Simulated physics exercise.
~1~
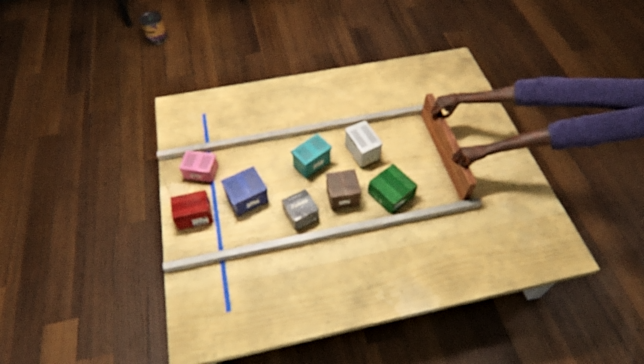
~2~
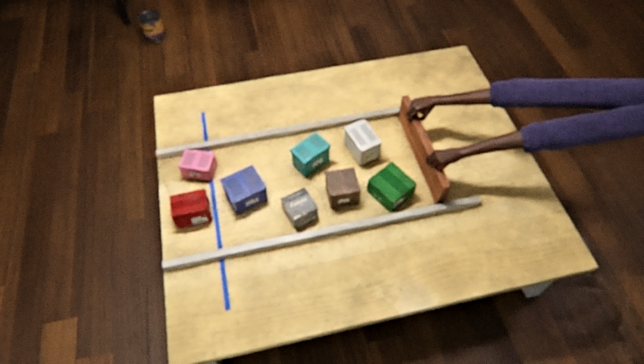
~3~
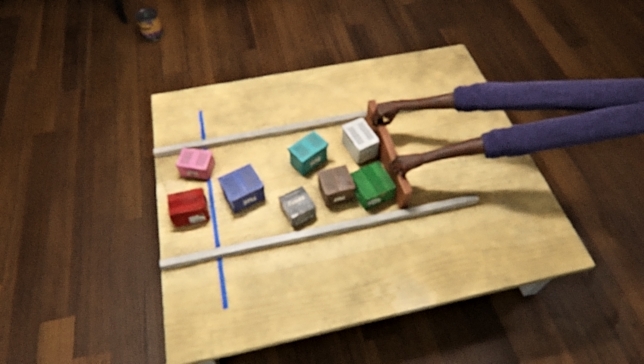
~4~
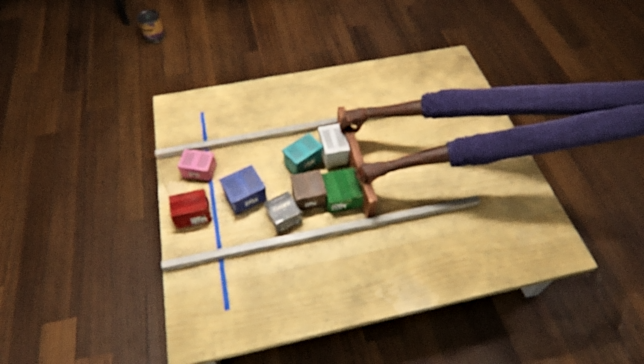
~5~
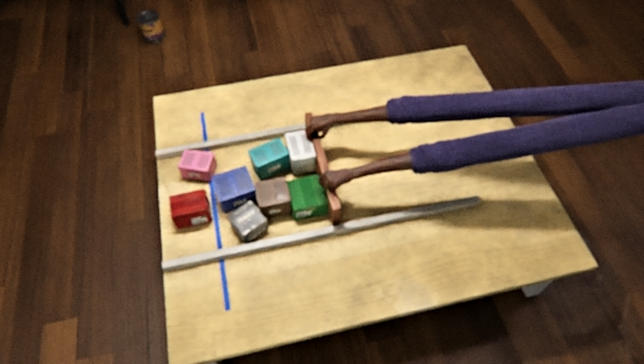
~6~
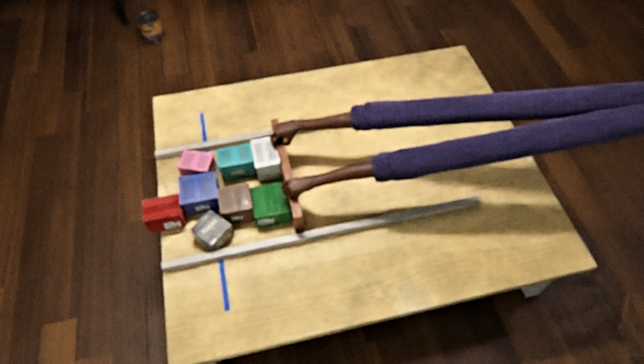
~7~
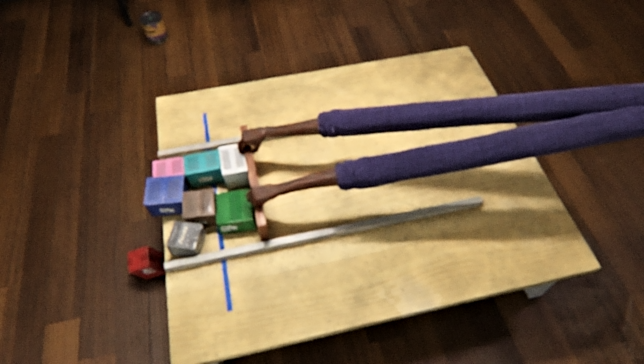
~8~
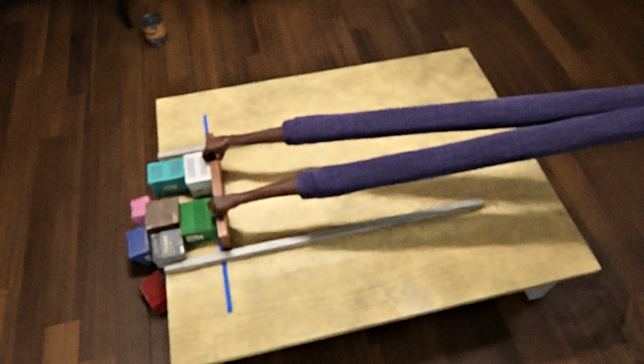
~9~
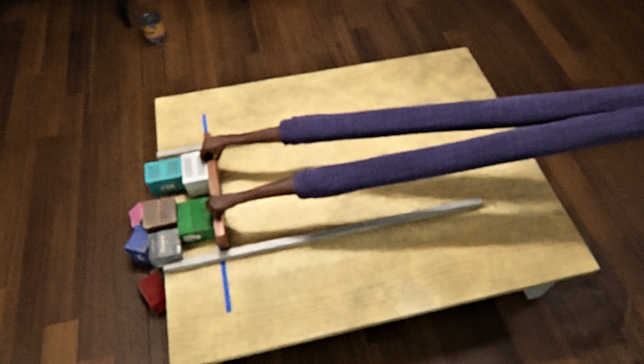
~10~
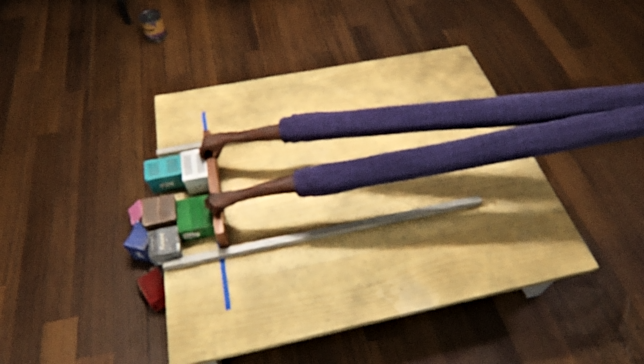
To begin with, two purple-sleeved arms hold a wooden plank upright at the right of a pale raised deck, where eight coloured boxes sit loosely between two rails. The hands push the plank left until it meets the green box and then the white one, driving them into the brown, turquoise and grey boxes. The growing cluster presses into the blue box, then shoves the pink and red ones toward the left edge. Red tips off first, followed by blue and pink. The plank stops at the blue tape, with the other boxes crowded at the edge.
